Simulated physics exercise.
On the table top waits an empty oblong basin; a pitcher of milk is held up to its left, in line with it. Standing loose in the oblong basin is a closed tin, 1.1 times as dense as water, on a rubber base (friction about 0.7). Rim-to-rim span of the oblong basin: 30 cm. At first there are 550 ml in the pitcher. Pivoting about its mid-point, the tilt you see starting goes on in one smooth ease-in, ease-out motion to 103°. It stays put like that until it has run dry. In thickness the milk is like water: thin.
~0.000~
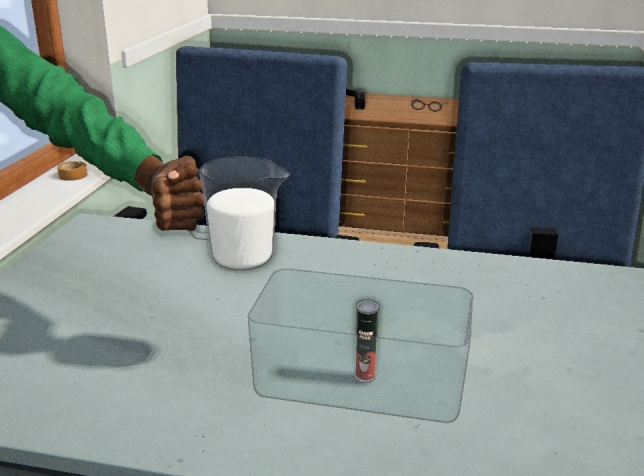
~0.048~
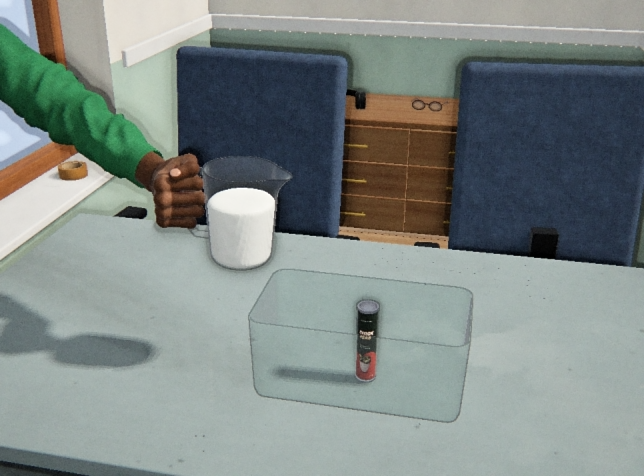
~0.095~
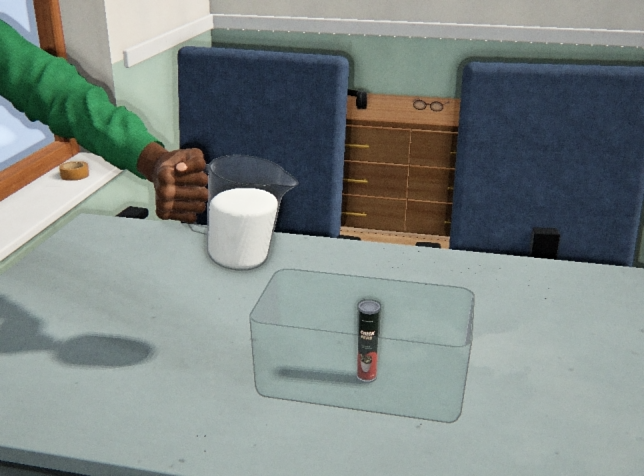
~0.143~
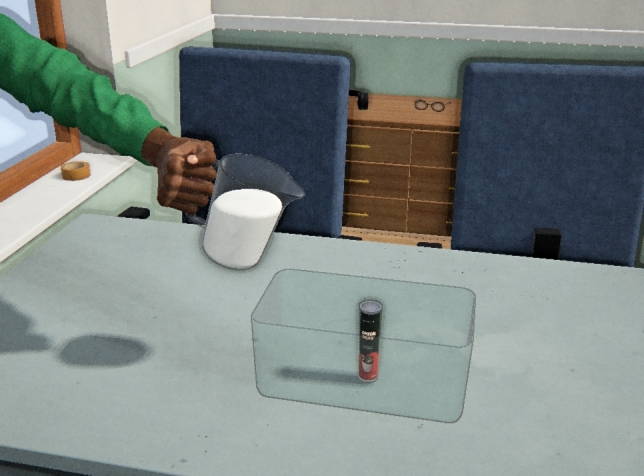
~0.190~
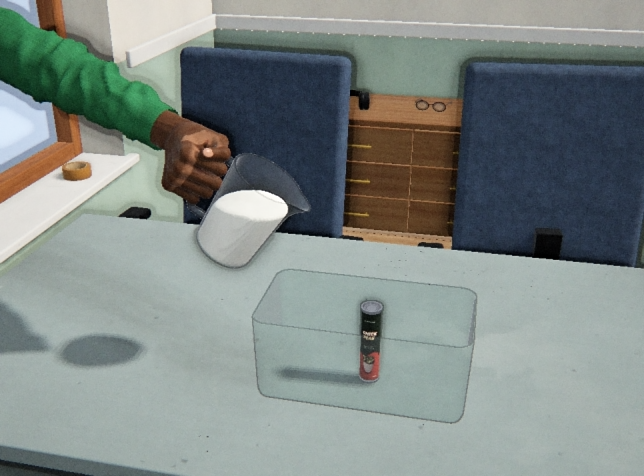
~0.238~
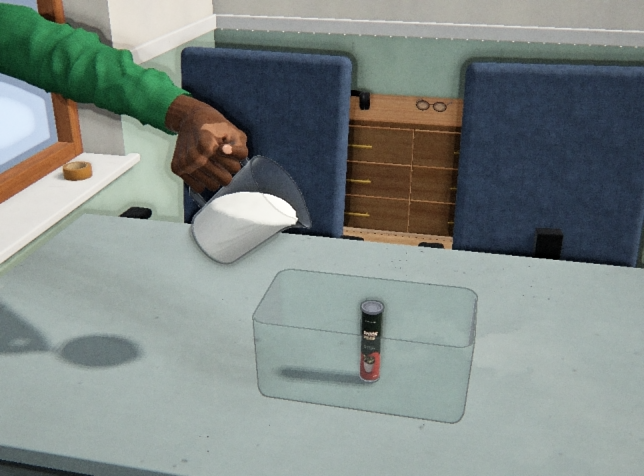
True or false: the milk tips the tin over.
False.
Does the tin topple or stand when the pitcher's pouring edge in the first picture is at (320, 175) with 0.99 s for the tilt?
Then the tin comes down.
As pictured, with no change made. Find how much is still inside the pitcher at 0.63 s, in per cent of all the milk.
Near 20 percent, more or less.
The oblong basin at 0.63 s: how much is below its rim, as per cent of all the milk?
Near 66 in a hundred.
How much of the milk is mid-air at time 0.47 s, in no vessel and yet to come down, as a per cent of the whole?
Estimate: Some 20 % of the total.
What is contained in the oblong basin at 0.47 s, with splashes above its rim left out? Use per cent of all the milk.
Roughly 16 percent.
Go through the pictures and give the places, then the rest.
Tilt 0°; pouring edge (290, 175); surface from (211, 196) to (273, 202); the oblong basin's rim runs from (262, 294) to (471, 318); the tin's top is at (368, 310), in the first picture.
Tilt 2°; pouring edge (292, 177); surface from (211, 196) to (274, 202), in the second picture.
Tilt 9°; pouring edge (298, 183); surface from (214, 197) to (277, 203), in the third picture.
Tilt 19°; pouring edge (305, 195); surface from (216, 200) to (282, 205), in the fourth picture.
Tilt 33°; pouring edge (311, 210); surface from (210, 209) to (288, 208), in the fifth picture.
Tilt 48°; pouring edge (312, 226); surface from (203, 209) to (296, 215), in the sixth picture.
After 0.47 s the tilt is 102° and 62 per cent is still to pour; the tin stands where it began.
After 0.63 s the tilt is 103° and 20 per cent is still to pour; the tin stands where it began.
After 0.81 s the tilt is 103° and 4 per cent is still to pour; the tin stands where it began.
After 1.00 s the tilt is 103° and 1 per cent is still to pour; the tin stands where it began.
In the end the tin stands where it began.
